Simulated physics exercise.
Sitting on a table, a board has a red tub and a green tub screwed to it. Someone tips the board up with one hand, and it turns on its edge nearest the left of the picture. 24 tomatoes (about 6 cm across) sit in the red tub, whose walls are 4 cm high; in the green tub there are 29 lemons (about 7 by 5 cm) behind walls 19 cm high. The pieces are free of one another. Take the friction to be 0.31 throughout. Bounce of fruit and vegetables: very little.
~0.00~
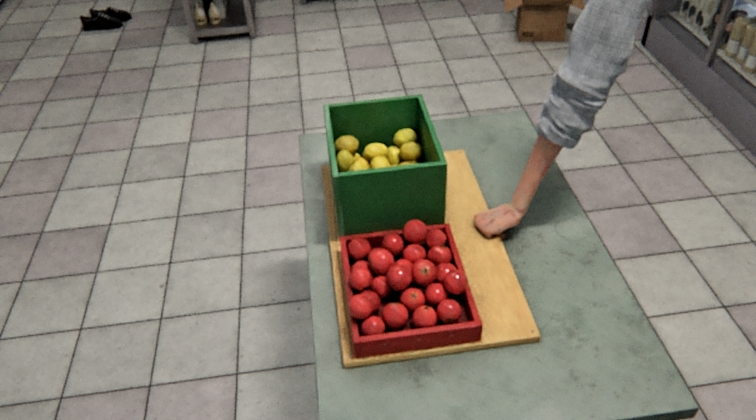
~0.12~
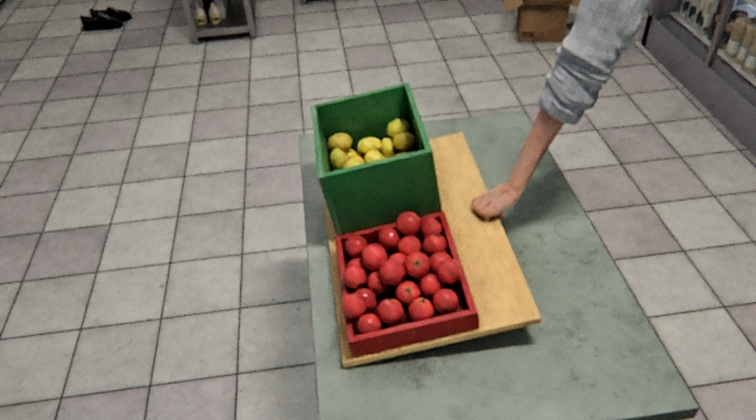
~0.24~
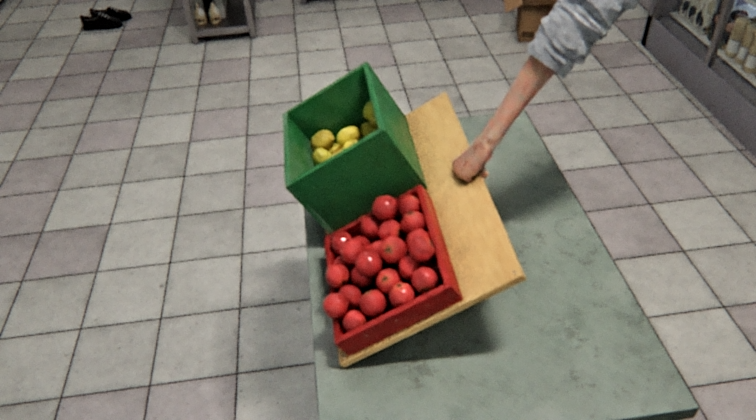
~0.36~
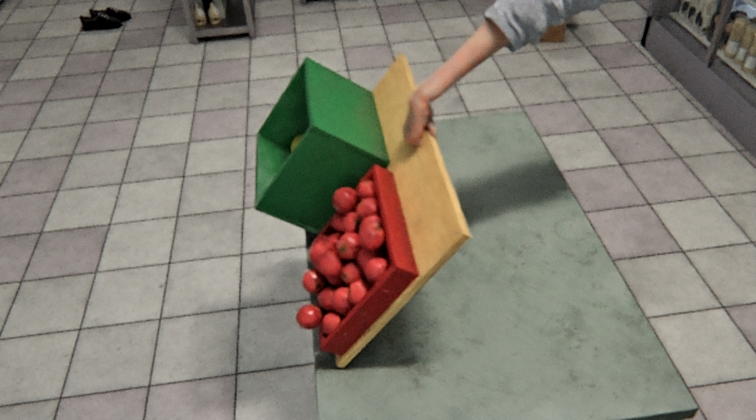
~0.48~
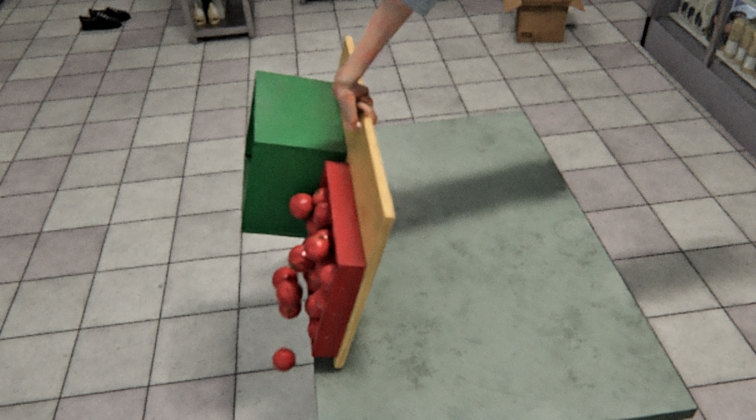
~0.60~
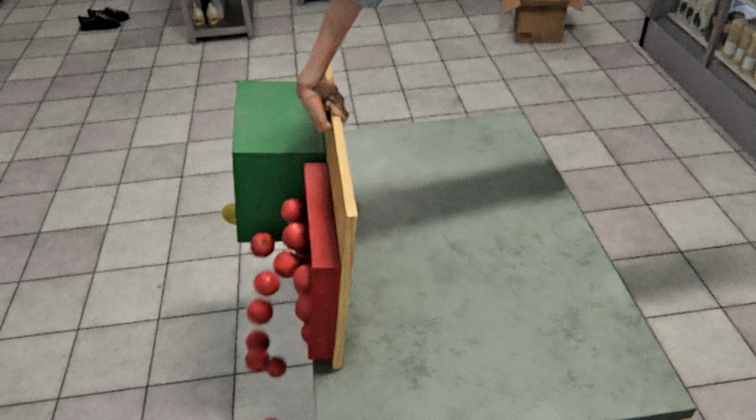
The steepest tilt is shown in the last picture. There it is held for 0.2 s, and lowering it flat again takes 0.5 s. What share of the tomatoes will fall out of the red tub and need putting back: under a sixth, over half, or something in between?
My money is on a spill above half of the load.
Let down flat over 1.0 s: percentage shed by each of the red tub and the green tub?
Then the red tub sheds 70 %, while the green tub sheds 30 %.
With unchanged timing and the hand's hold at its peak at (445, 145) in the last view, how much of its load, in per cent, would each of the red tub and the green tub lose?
In that case red tub sheds 20 percent of its load and green tub sheds 0 percent.
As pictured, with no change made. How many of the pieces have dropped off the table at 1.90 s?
I'd put the number around 25.
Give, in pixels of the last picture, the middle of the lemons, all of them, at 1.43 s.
Their middle is around (352, 182).
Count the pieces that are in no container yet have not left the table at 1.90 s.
About 0.
After 0.81 s, tilt 82°; 16 of 24 out of the red tub and 4 of 29 out of the green tub.
After 1.07 s, tilt 36°; 17 of 24 out of the red tub and 9 of 29 out of the green tub.
After 1.43 s, tilt 0°; 17 of 24 out of the red tub and 9 of 29 out of the green tub.
Final count (at 1.90 s), 17 of 24 out of the red tub and 9 of 29 out of the green tub. Asked share, 17 of 24, 71 per cent.
